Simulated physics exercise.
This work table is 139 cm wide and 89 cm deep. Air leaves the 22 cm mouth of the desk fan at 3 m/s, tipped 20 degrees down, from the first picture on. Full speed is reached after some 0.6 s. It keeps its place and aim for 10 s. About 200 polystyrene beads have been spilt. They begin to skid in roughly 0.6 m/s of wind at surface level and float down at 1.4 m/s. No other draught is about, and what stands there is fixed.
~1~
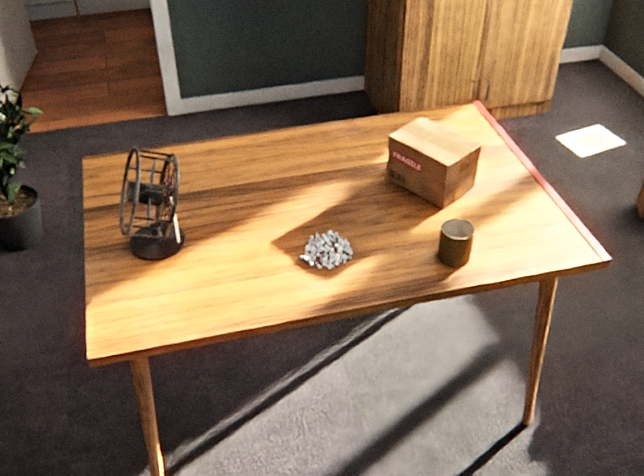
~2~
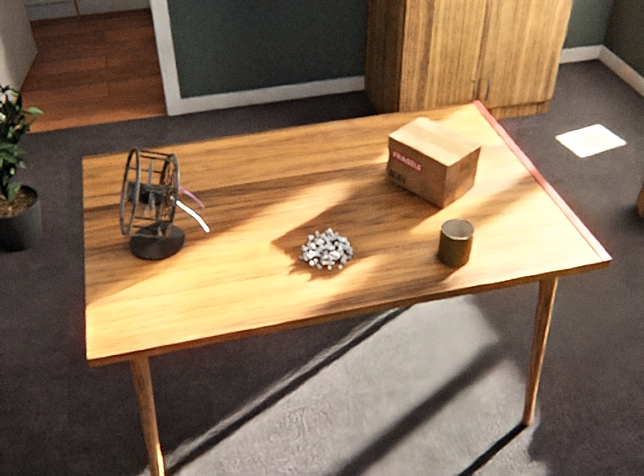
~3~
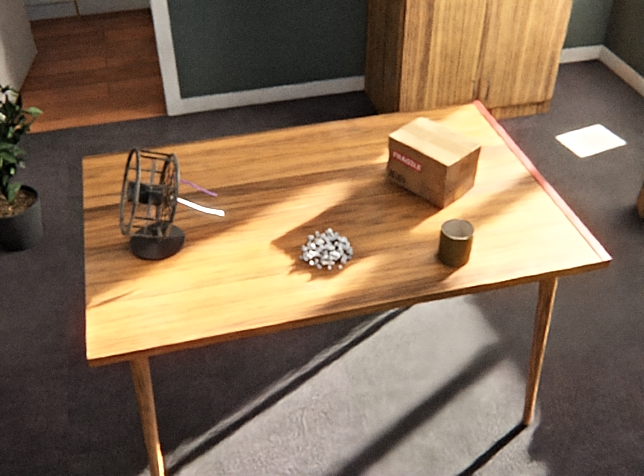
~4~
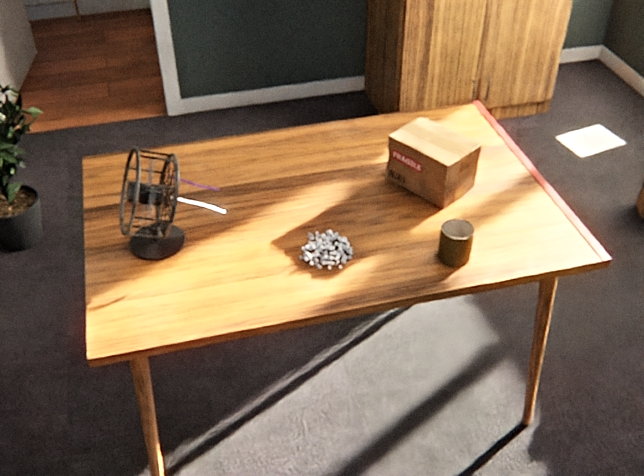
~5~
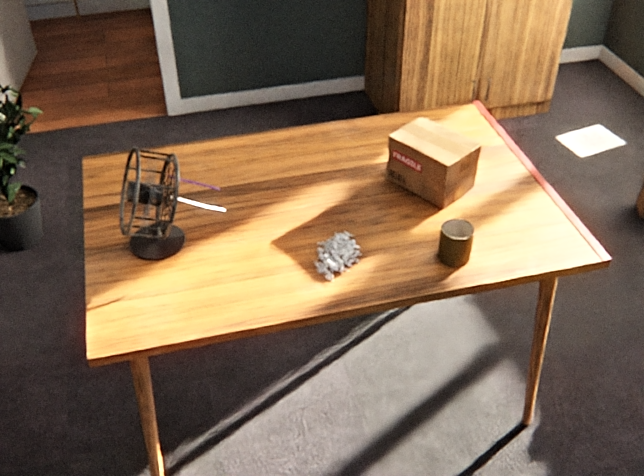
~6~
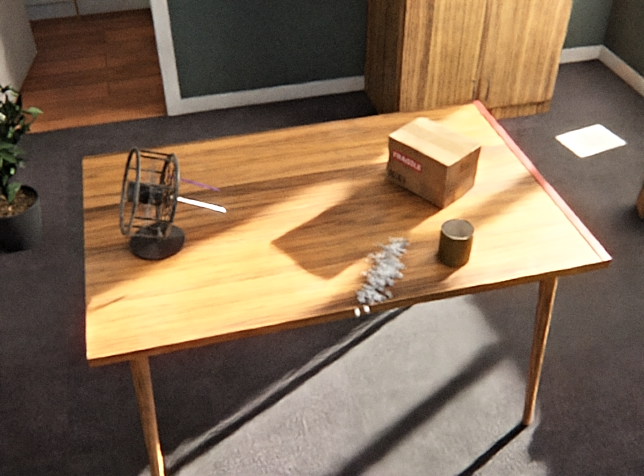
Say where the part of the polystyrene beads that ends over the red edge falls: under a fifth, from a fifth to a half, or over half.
The share over the red edge is less than a fifth.
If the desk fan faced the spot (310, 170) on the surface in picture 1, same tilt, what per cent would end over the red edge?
In that case some 40 per cent.
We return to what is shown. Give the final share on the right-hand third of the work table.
About 0 %.
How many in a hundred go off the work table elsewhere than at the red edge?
Some 100 per cent.
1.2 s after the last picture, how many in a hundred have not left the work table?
About 0 %.
Then, 1.2 s after the last picture the count stands so, 2 % are over the red edge.
Then, 2.4 s after the last picture the count stands so, 2 % are over the red edge.
Then, 4.7 s after the last picture the count stands so, 2 % are over the red edge.
Then, 9.2 s after the last picture, at the end, 2 % are over the red edge.
